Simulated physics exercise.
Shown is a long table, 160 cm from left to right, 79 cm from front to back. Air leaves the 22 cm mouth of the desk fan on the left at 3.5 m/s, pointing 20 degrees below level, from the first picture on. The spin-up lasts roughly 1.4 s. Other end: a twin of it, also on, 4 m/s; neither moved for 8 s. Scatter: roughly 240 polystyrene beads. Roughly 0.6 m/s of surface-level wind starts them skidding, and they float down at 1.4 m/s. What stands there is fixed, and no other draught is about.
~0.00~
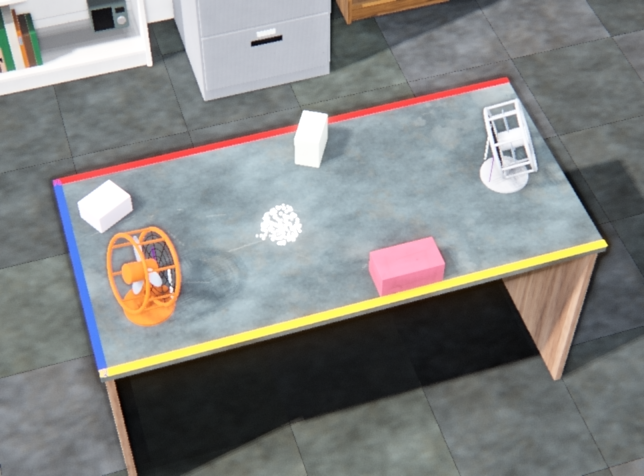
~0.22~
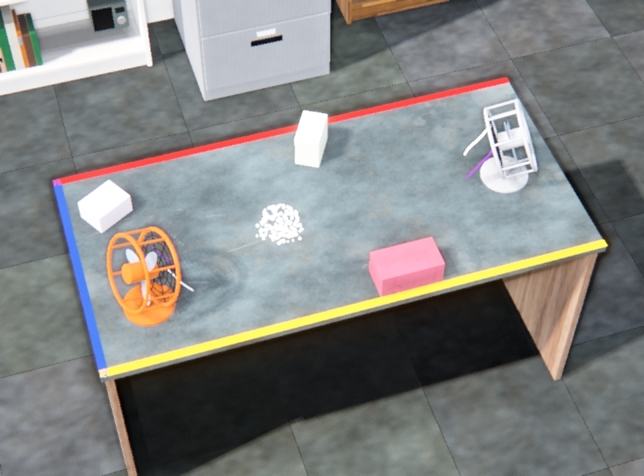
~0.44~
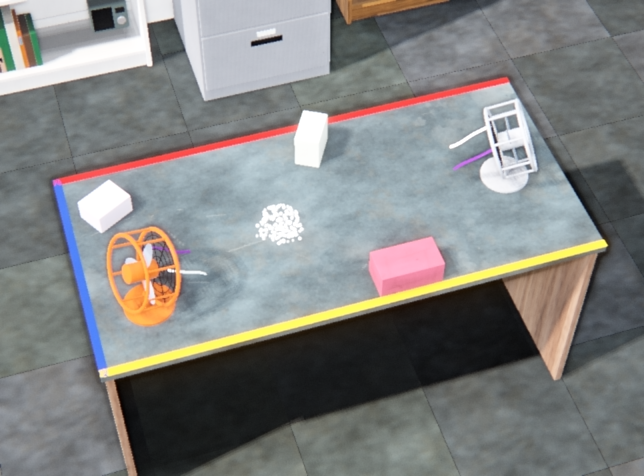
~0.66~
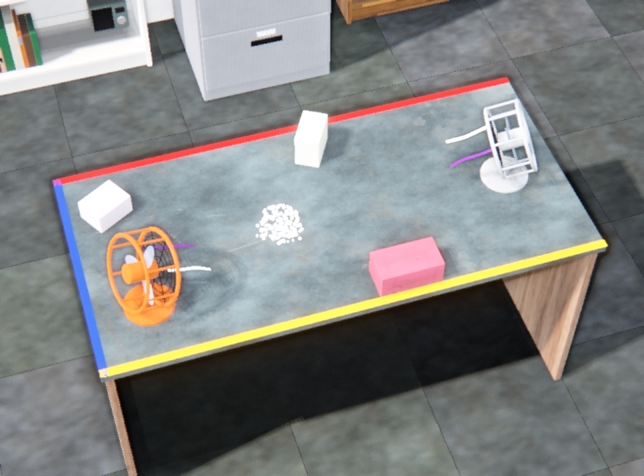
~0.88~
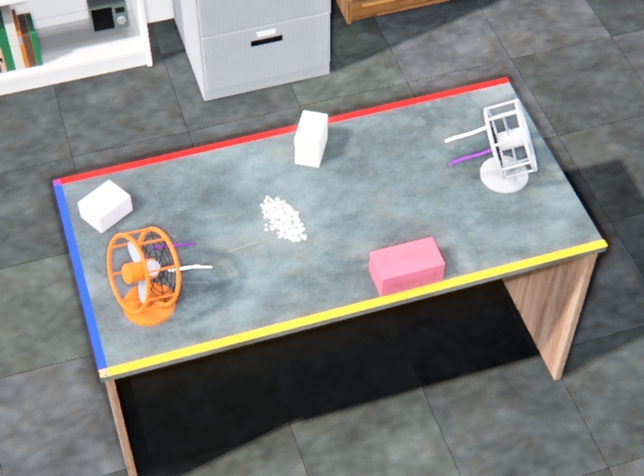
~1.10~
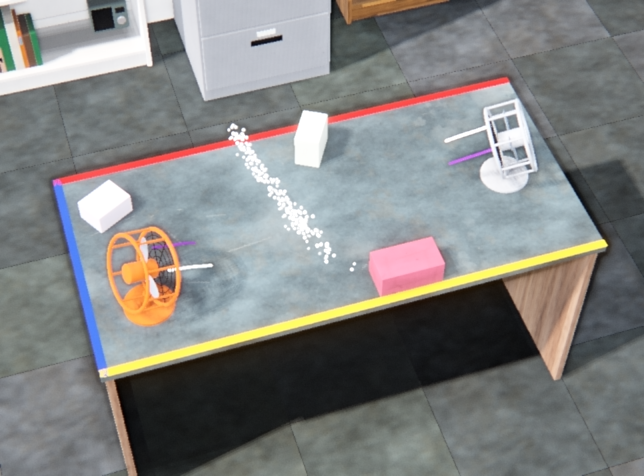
In this clip, an orange fan and a white fan face each other across a long table, their ribbons lifting toward the middle, before the still pile of white beads stretches into a diagonal band between red and yellow edges.
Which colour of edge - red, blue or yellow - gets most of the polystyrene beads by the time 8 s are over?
Most go over the red edge.
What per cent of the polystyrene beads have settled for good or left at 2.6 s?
Estimated share: Close to 100 per cent.
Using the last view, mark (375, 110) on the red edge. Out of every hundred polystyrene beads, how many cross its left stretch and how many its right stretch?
80 % left and 0 % right.
After 1.6 s, 6 % are still on the top, 0 % are over the blue edge, 75 % over the red edge and 20 % over the yellow edge.
After 2.6 s, 0 % are still on the top, 0 % are over the blue edge, 77 % over the red edge and 23 % over the yellow edge.
After 4.4 s, 0 % are still on the top, 0 % are over the blue edge, 77 % over the red edge and 23 % over the yellow edge.
After 8.0 s, at the end, 0 % are over the blue edge, 77 % over the red edge and 23 % over the yellow edge.
